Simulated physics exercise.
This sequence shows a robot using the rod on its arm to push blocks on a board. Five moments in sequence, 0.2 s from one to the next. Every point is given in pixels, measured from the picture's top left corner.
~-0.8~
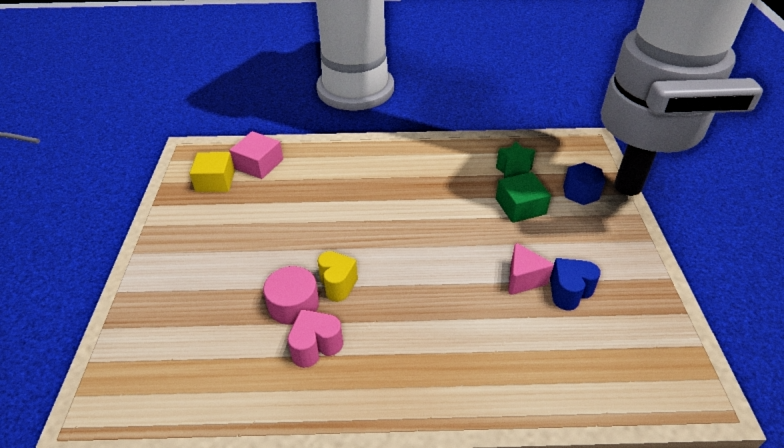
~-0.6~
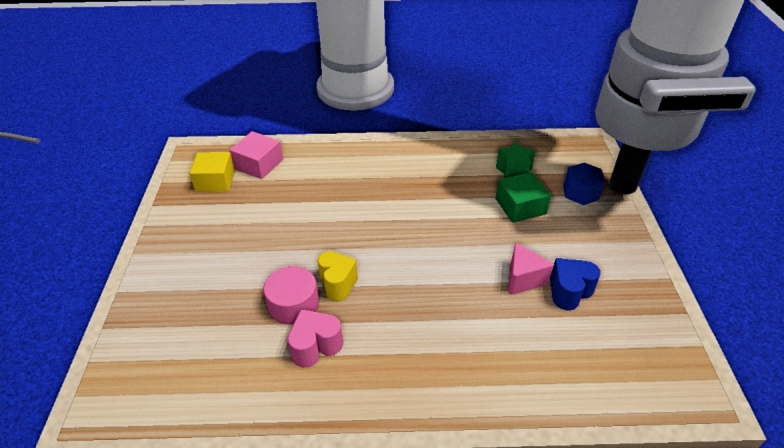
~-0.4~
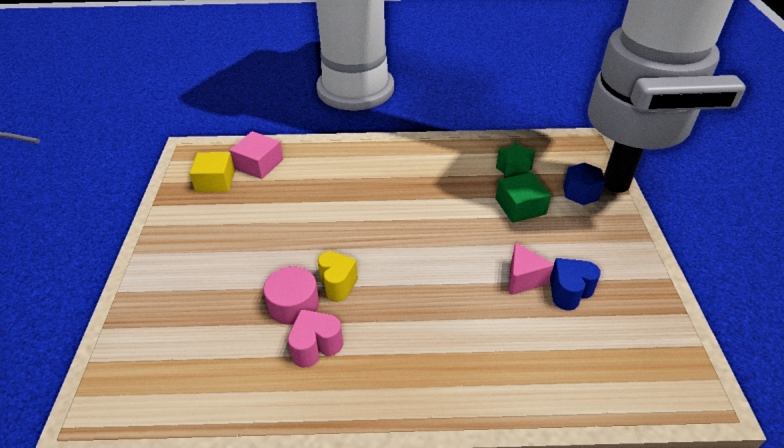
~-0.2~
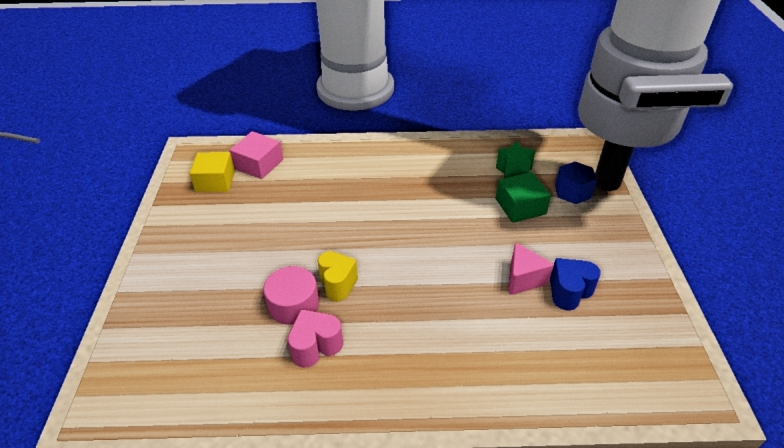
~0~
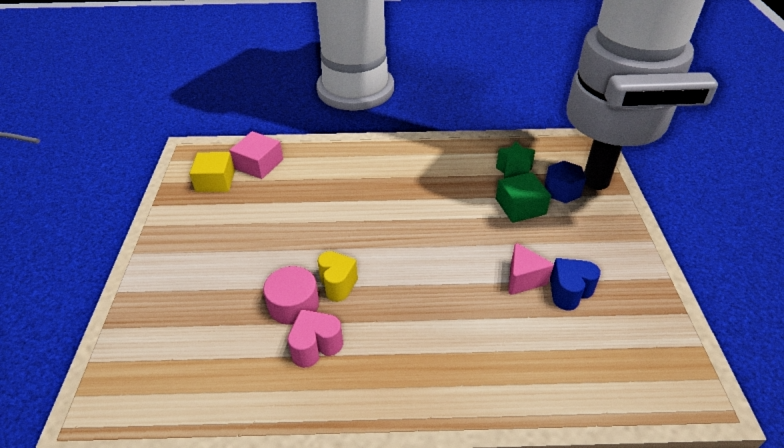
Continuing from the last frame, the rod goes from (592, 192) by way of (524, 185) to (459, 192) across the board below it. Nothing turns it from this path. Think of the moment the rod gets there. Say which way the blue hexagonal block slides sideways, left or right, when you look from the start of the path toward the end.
Moves right.
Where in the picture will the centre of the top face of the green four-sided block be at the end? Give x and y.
Most likely (507, 192).
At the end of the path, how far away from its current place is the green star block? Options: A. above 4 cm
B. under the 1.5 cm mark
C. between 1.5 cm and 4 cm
C
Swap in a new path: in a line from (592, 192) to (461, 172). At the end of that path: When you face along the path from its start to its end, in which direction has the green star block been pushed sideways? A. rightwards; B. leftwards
That would be A.
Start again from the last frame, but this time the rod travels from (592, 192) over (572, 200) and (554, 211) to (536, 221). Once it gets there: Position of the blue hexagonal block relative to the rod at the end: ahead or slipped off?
My guess is it ends up beside or behind the rod.
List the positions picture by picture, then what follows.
In the first picture, lower end of the rod at (628, 187), tops of blocks, green star block at (518, 152), green four-sided block at (525, 187), blue hexagonal block at (587, 173).
In the second picture, rod at (623, 186), blocks as before.
In the third picture, rod at (616, 184), blocks as before.
In the fourth picture, rod at (607, 183), blue hexagonal block at (578, 172).
In the fifth picture, rod at (596, 182), green star block at (518, 152), green four-sided block at (525, 187), blue hexagonal block at (567, 171).
The first path, step by step. One third of the way, rod at (549, 176); green star block at (507, 148), turned 50° clockwise; green four-sided block at (511, 189), turned 40° anticlockwise; blue hexagonal block at (520, 167).
Two thirds of the way, rod at (503, 176); green star block at (499, 145), turned 90° clockwise; green four-sided block at (508, 191), turned 55° anticlockwise; blue hexagonal block at (474, 163), turned 15° clockwise.
At the end, rod at (460, 181); green star block at (499, 145), turned 90° clockwise; green four-sided block at (507, 192), turned 60° anticlockwise; blue hexagonal block at (437, 160), turned 50° clockwise.
